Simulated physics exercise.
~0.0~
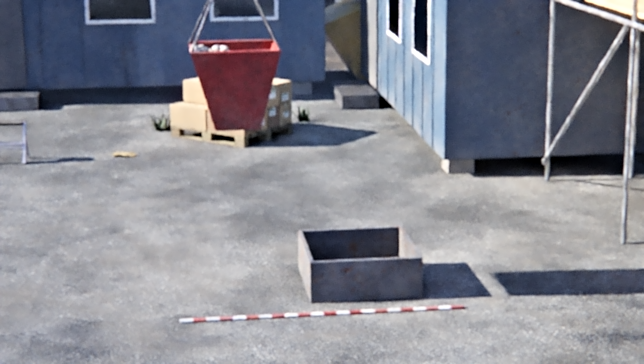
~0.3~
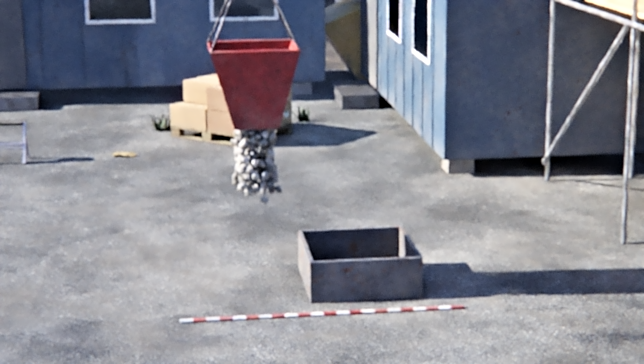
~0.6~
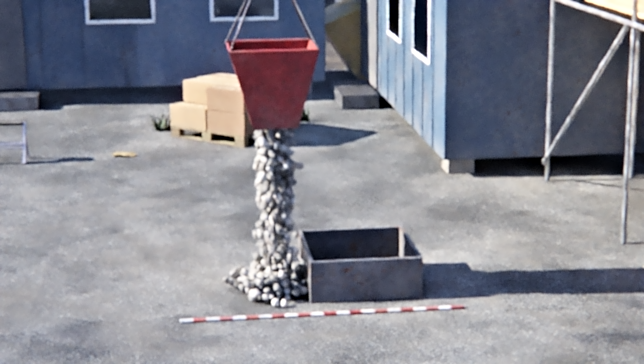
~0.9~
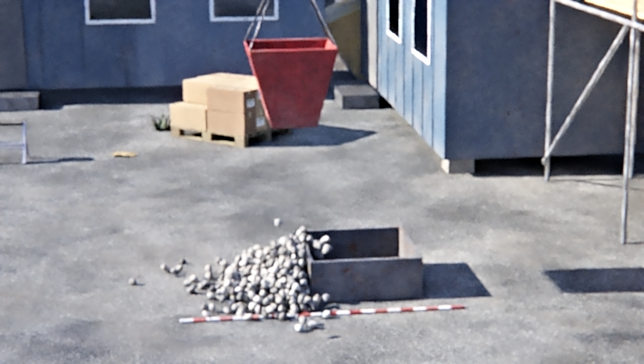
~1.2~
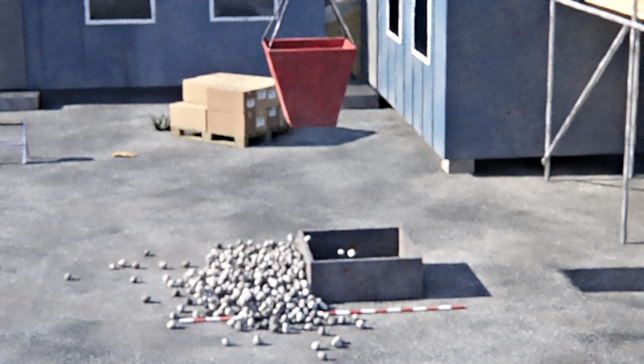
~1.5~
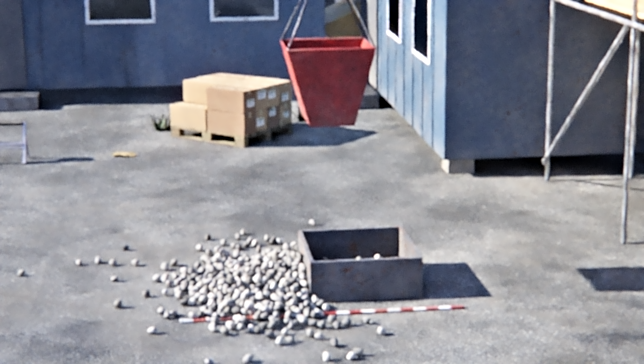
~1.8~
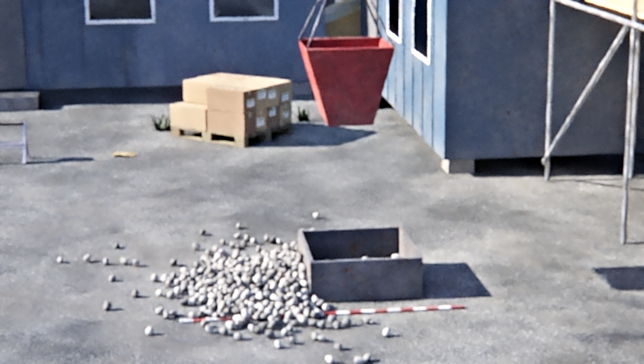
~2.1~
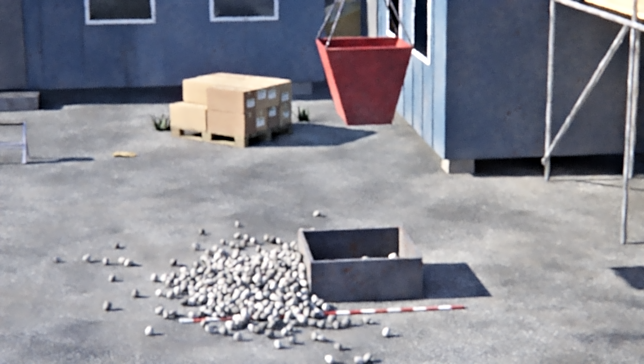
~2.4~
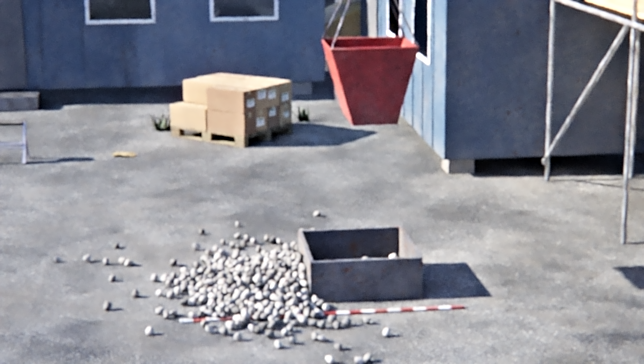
Red hopper moving right and dropping grey cobbles that pile up left of an open bin, with only a few landing inside.
